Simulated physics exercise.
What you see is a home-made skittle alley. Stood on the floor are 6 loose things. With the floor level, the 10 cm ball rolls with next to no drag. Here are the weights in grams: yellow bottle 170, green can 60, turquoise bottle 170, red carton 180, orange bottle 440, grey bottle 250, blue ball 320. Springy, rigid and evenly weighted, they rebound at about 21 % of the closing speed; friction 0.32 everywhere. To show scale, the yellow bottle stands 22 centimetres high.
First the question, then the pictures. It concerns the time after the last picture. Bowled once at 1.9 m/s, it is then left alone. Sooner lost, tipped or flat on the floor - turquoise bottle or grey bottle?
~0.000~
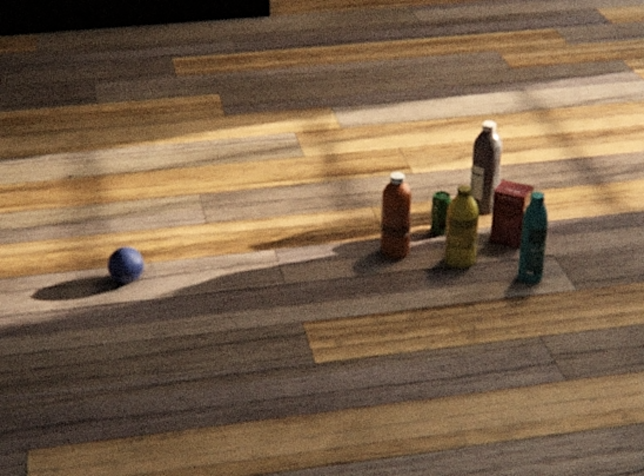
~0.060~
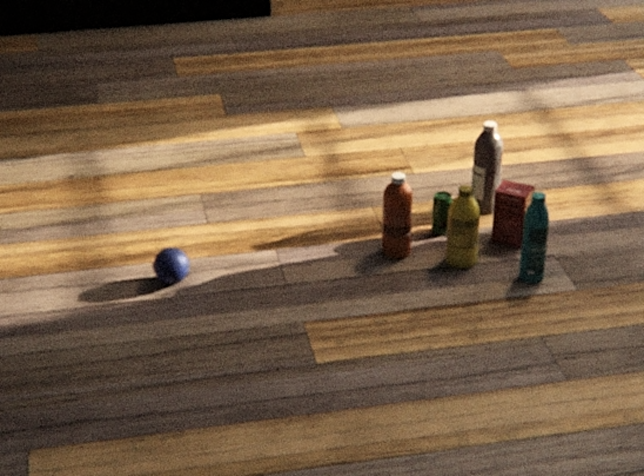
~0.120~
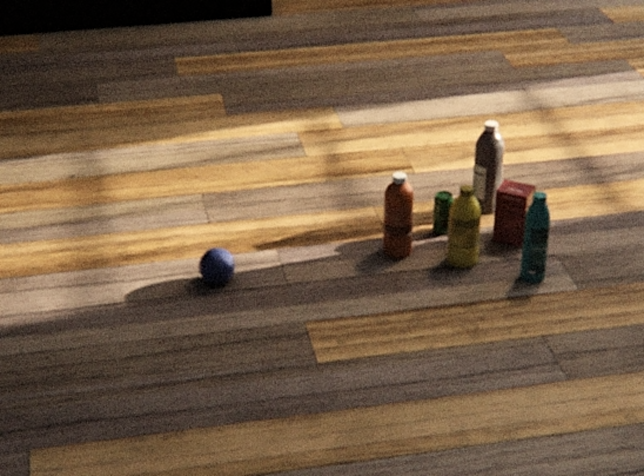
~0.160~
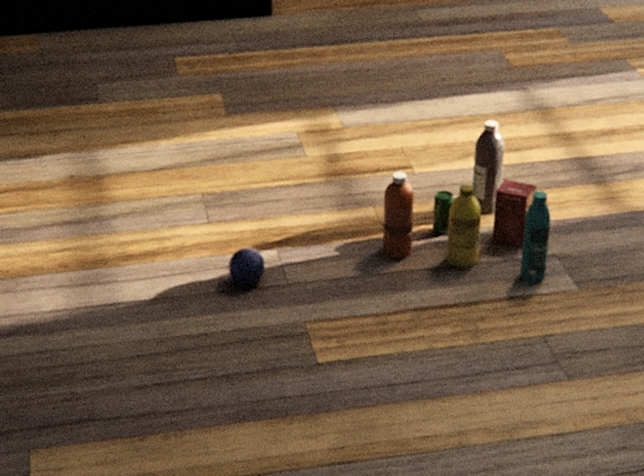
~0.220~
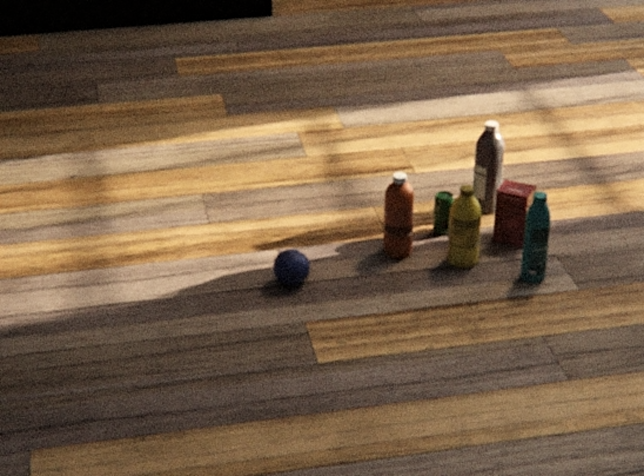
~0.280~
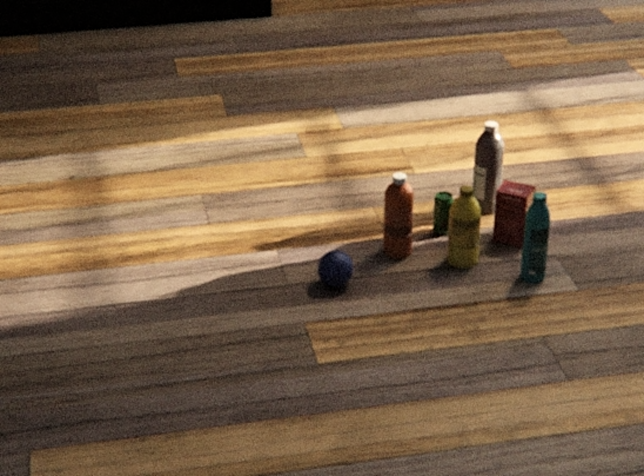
It is the former of the two.
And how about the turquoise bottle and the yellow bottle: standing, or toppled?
Here's how it ends: The turquoise bottle comes down, and the yellow bottle never goes down.
After 0.68 s, ball has run 124 cm; blue ball near (607, 281); turquoise bottle leaning 61° near (571, 239).
After 1.28 s, turquoise bottle on its side near (589, 257).
After 2.08 s, turquoise bottle on its side near (593, 259).
By the end (2.5 s), tipped over on the floor, turquoise bottle; the other 5 in place, give or take 8 cm. Seen from the same camera at the end, turquoise bottle near (593, 259), grey bottle near (488, 167). Turquoise bottle went at 0.62 s; grey bottle was never lost.
